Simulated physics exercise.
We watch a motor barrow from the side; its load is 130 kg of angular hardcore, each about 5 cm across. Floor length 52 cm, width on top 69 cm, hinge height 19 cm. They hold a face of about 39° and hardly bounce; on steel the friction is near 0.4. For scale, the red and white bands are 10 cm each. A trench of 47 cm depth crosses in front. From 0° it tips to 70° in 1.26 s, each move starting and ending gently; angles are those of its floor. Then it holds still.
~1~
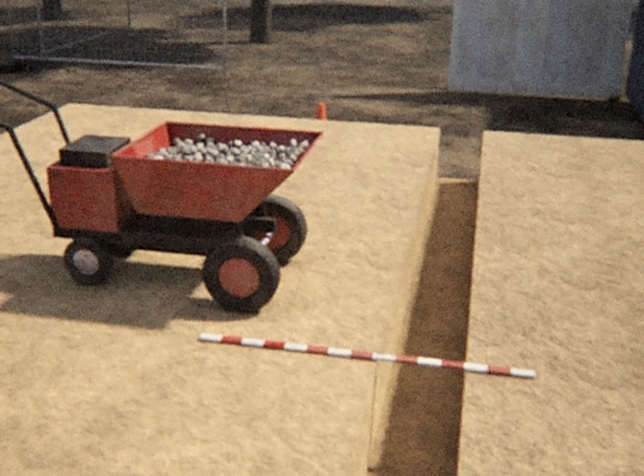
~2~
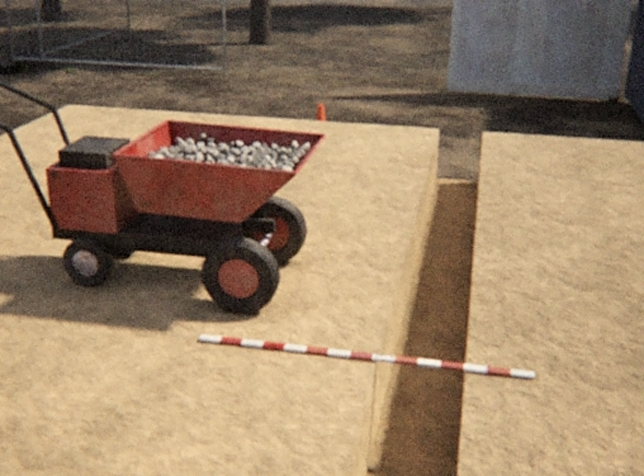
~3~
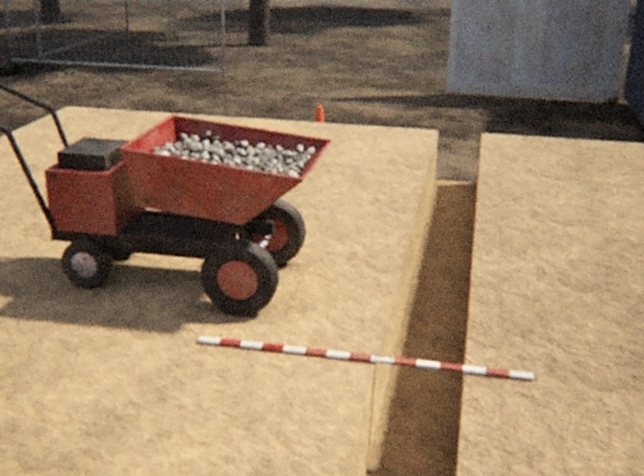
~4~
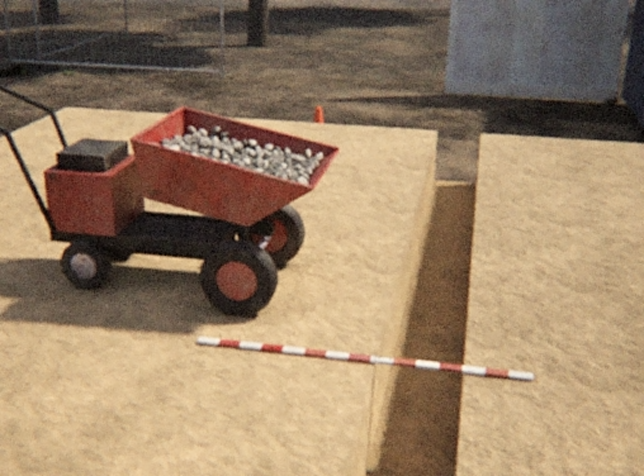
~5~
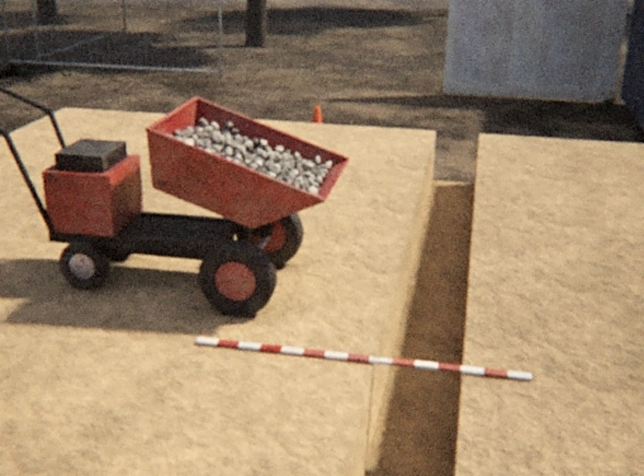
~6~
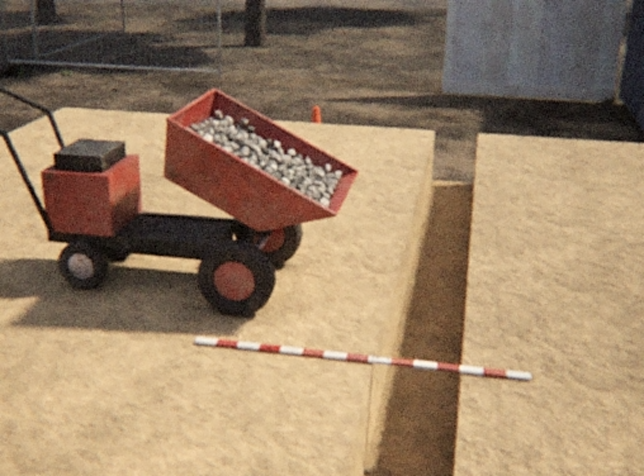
A red motor barrow with black handles and a skip full of grey stones stands at the left on sandy ground, seen from the side and slightly above. A red-and-white banded pole lies in front of it, reaching across a narrow trench at the right, with a fence and pale wall behind. The skip tilts steadily forward to the right, its rear rising, while the wheels stay still.
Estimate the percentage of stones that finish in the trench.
Roughly 90 per cent ends in the trench.
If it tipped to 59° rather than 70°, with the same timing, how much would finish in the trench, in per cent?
It would be near 45 per cent.
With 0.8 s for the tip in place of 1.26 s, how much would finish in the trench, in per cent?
It would be near 95 per cent.
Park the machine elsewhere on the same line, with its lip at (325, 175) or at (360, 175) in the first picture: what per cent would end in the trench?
First some 100, then 75 per cent.
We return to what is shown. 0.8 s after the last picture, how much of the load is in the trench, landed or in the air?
About 20 per cent by then.
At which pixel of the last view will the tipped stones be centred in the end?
Their middle is at about (421, 368).
Then, 0.4 s after the last picture the floor is at 59°, 100 % in the skip; the foremost stones are at (363, 257).
Then, 0.8 s after the last picture the floor is at 70°, 73 % in the skip, 7 % short of the trench, 20 % in the trench; the foremost stones are at (430, 341).
Then, 1.2 s after the last picture the floor is at 70°, 31 % in the skip, 7 % short of the trench, 62 % in the trench; the foremost stones are at (457, 369).
Then, 3.1 s after the last picture the floor is at 70°, 1 % in the skip, 9 % short of the trench, 90 % in the trench; the foremost stones are at (458, 358).
